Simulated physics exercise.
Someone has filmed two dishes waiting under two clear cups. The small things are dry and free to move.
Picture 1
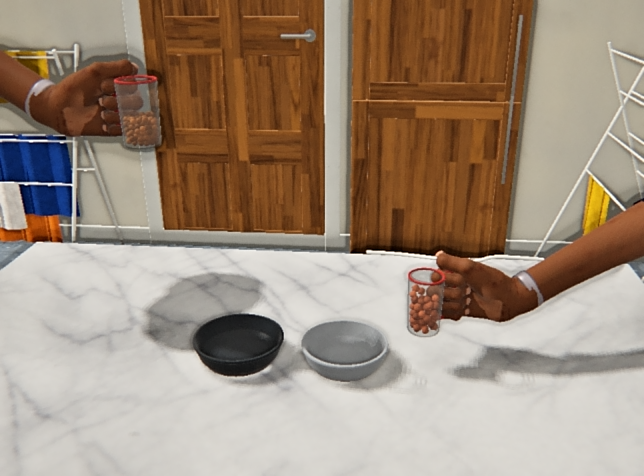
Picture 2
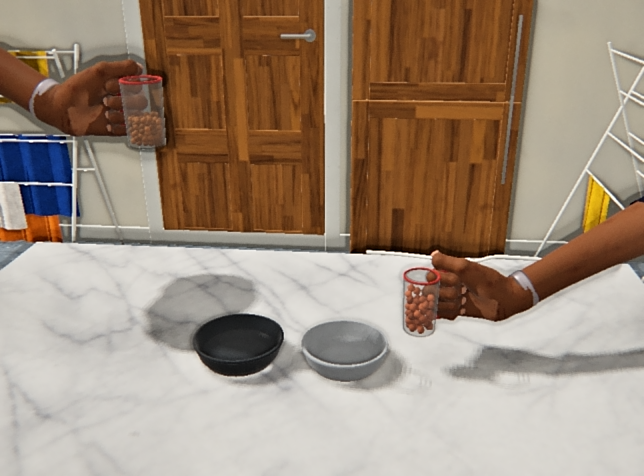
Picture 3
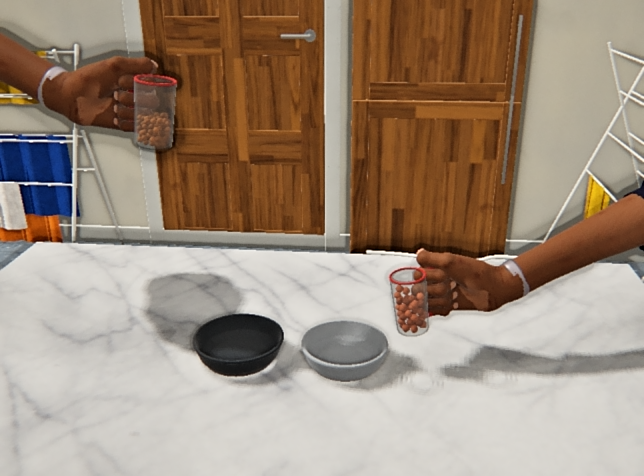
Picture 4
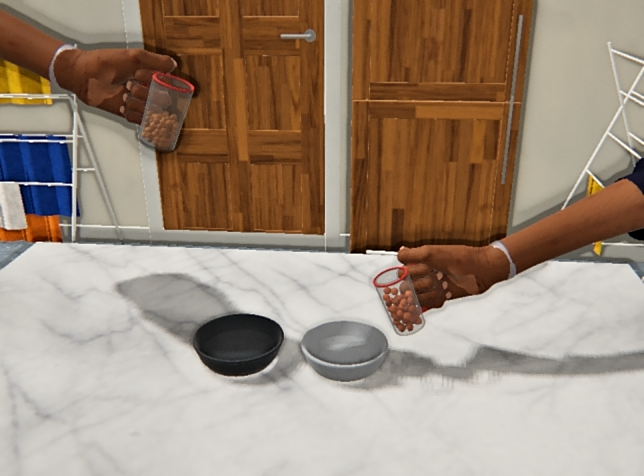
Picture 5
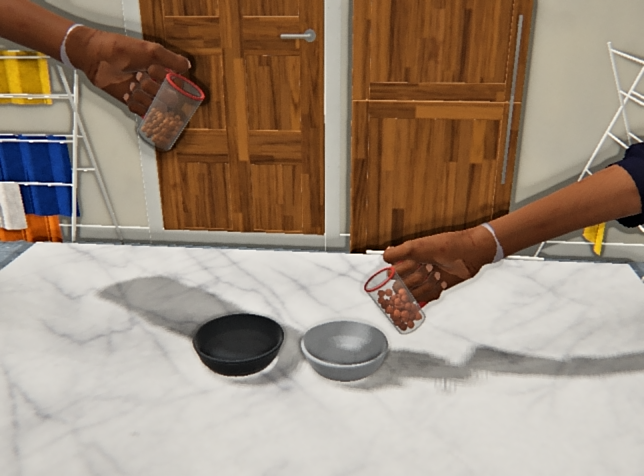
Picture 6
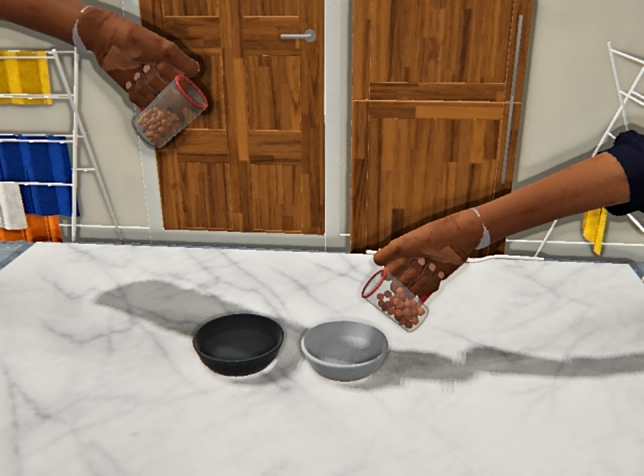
Two dark-skinned hands hold clear, red-rimmed cups of small brown pieces, the left one high up and the right one low, near a black dish and a grey dish side by side on a white marble counter. The steady view looks slightly down across it toward wooden doors and drying racks with colourful cloths. Both cups shift inward, then tilt steadily, the left rightward and the right leftward.
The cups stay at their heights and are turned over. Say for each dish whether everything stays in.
On the left the dish cannot keep them all in, on the right it takes them without a loss.
Then, 0.20 s on from there, left, the whole lot still in the cup; right, the whole lot still in the cup.
Then, 0.46 s on from there, left, the whole lot still in the cup; right, the whole lot still in the cup.
Then, 0.73 s on from there, left, the bulk still in the cup, a little in the air; right, the bulk still in the cup, a little in the dish, a little in the air.
In the end, left, all but a few in the dish, a little outside the dish; right, the whole lot in the dish, none at all outside the dish.
